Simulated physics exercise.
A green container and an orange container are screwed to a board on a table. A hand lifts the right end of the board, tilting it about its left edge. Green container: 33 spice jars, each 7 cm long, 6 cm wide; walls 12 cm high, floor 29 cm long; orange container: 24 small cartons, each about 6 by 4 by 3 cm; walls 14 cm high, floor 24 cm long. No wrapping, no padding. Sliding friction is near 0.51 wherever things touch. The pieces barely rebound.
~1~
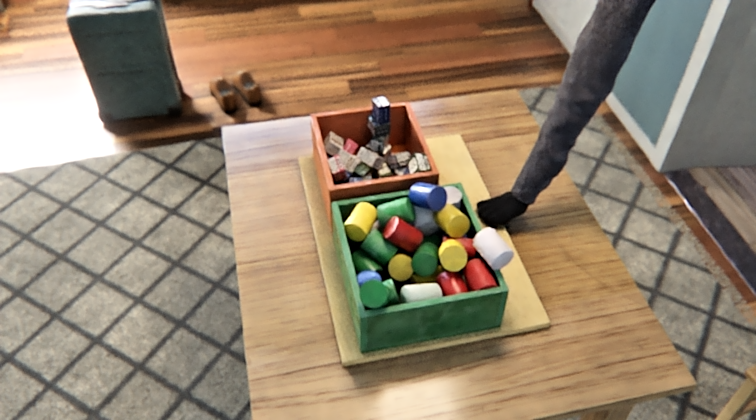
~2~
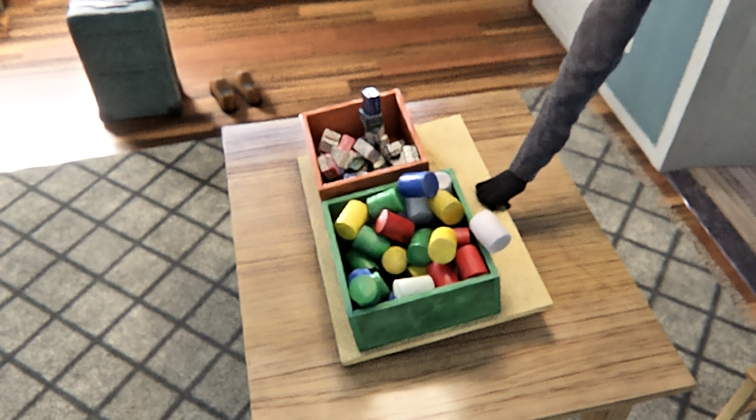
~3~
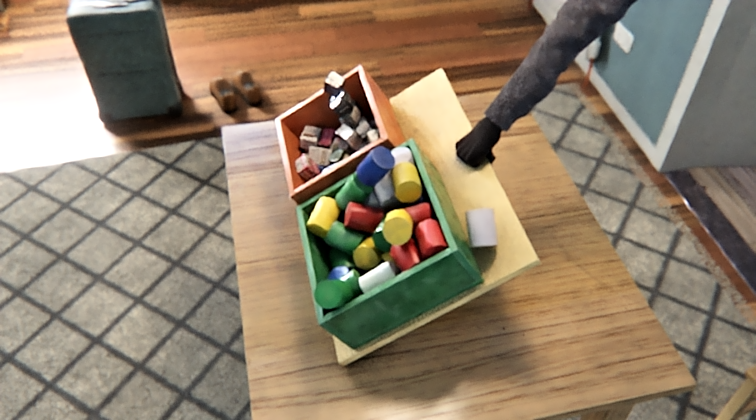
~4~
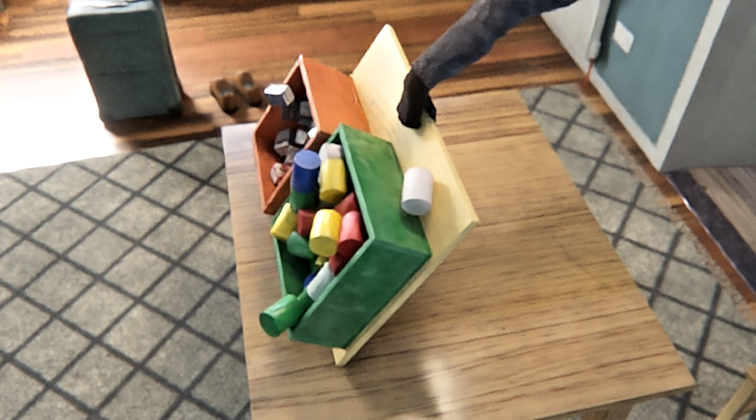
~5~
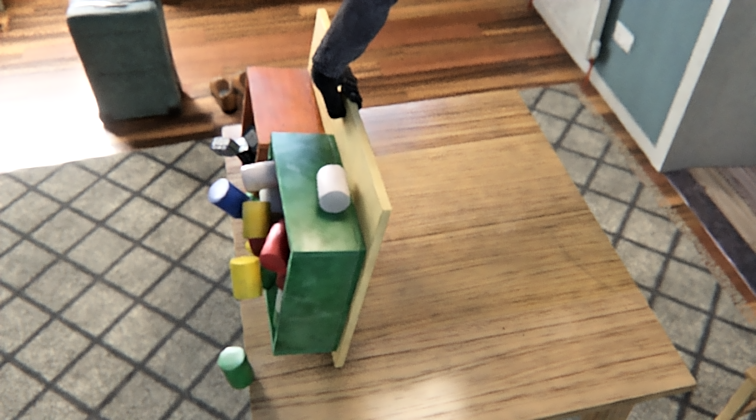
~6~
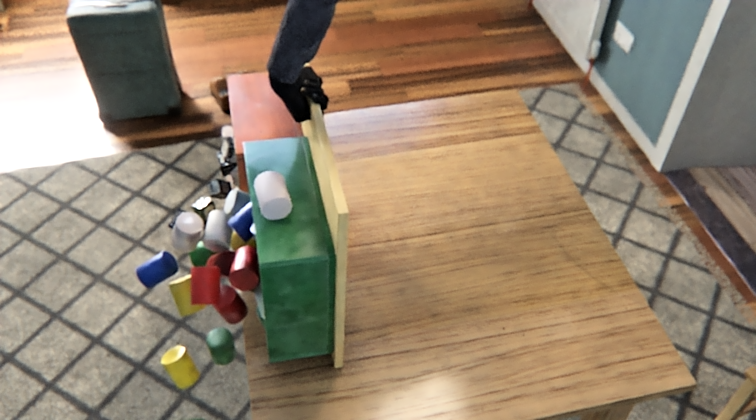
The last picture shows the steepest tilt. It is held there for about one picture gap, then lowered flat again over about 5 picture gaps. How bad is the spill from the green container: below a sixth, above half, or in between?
Out of the green container go upwards of half of the spice jars.
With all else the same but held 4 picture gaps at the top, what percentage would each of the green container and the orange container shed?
Then green container 80, orange container 40 per cent.
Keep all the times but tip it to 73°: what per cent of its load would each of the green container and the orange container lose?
Then green container 60, orange container 20 per cent.
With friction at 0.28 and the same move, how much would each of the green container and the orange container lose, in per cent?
In that case green container 70, orange container 40 per cent.
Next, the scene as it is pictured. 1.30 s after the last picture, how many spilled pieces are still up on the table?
About 3.
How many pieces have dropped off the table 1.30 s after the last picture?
About 30.
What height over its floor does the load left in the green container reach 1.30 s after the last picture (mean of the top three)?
Some 7 cm.
Then, 0.21 s after the last picture, tilt 79°; 22 of 33 out of the green container and 9 of 24 out of the orange container.
Then, 0.47 s after the last picture, tilt 29°; 24 of 33 out of the green container and 9 of 24 out of the orange container.
Then, 0.83 s after the last picture, tilt 0°; 25 of 33 out of the green container and 9 of 24 out of the orange container.
Outcome (1.30 s after the last picture), 25 of 33 out of the green container and 9 of 24 out of the orange container. Asked share, 25 of 33, 76 per cent.
